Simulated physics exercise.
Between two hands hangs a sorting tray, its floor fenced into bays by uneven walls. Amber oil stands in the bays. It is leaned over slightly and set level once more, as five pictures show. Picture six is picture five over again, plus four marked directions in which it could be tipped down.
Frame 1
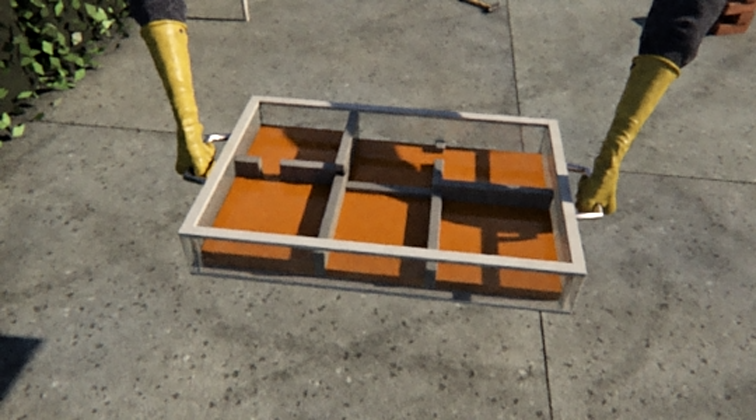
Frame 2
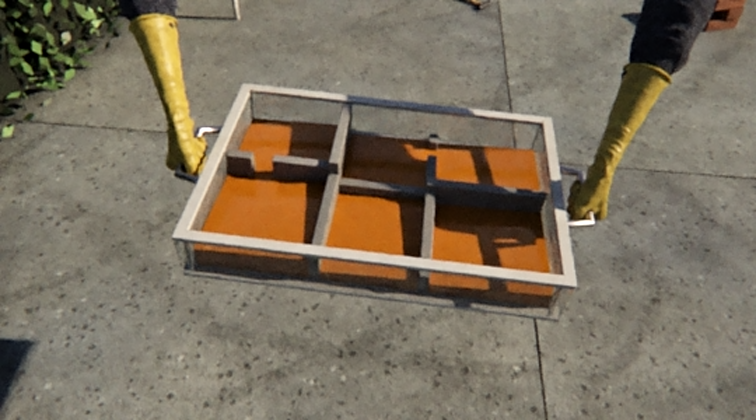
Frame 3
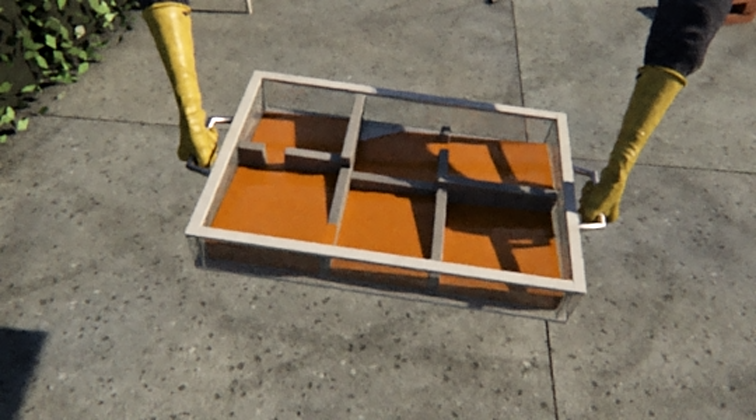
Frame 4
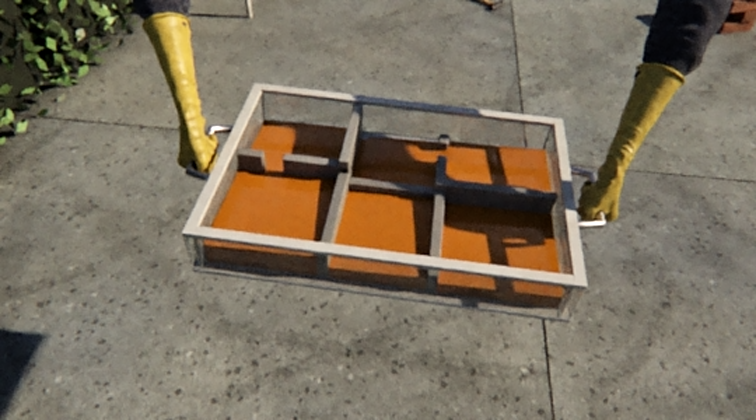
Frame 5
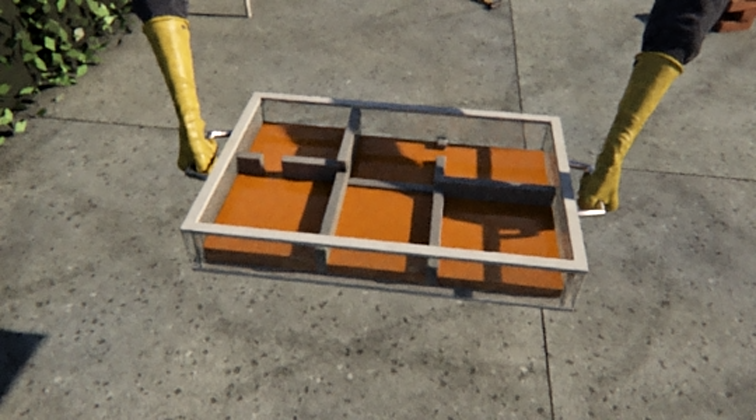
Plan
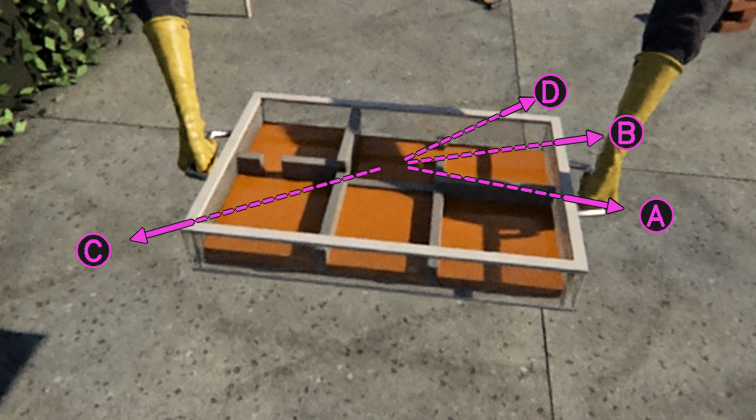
Two hands in yellow gloves tipped a clear, divided tray of orange liquid toward the front right, so some ran over a low wall from the front left section into the middle, then leveled it again.
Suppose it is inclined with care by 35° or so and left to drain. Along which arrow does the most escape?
Direction C.
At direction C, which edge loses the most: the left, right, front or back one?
Over the left one.
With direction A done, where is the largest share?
That is the front right bay.
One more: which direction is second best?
D.
On the marked copy, A ends at (617, 207); B ends at (597, 136); C ends at (135, 238); D ends at (531, 100).
With A, about 50 % stays in the tray, the largest part in the front right bay.
With B, about 37 % stays in the tray, the largest part in the back right bay.
With C, about 19 % stays in the tray, the largest part in the front left bay.
With D, about 28 % stays in the tray, the largest part in the back right bay.
